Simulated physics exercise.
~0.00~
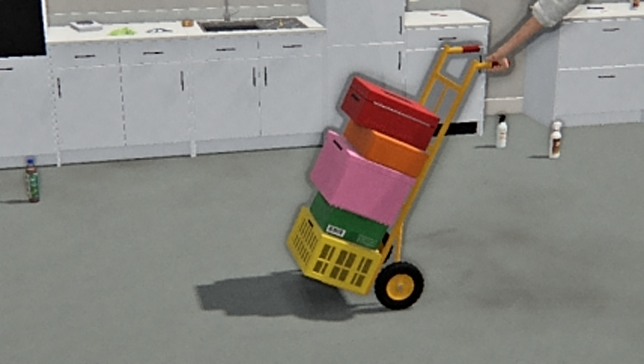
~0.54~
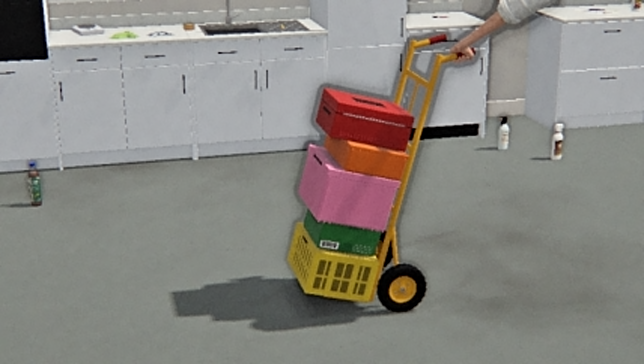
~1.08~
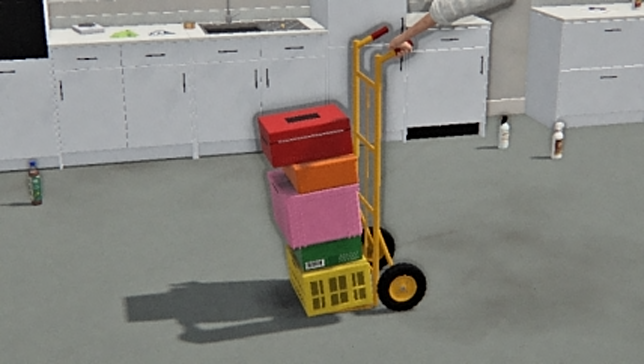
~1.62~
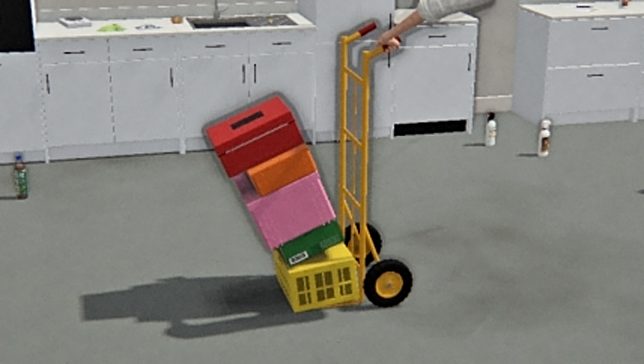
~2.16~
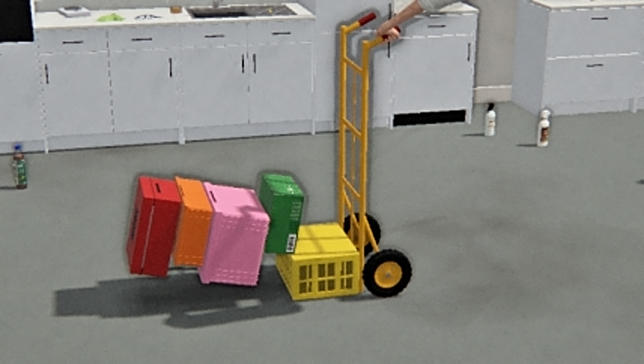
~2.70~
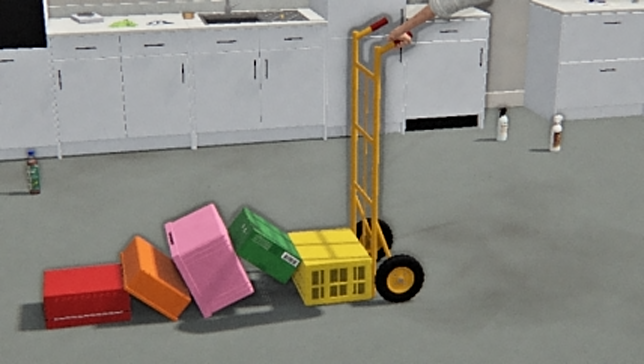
The footage shows a hand swinging a yellow two-wheeled hand truck upright, its stacked load tipping left until the red, orange and pink containers tumble onto the floor in a row, while the green one ends leaning against the yellow crate, which stays at the truck's base.
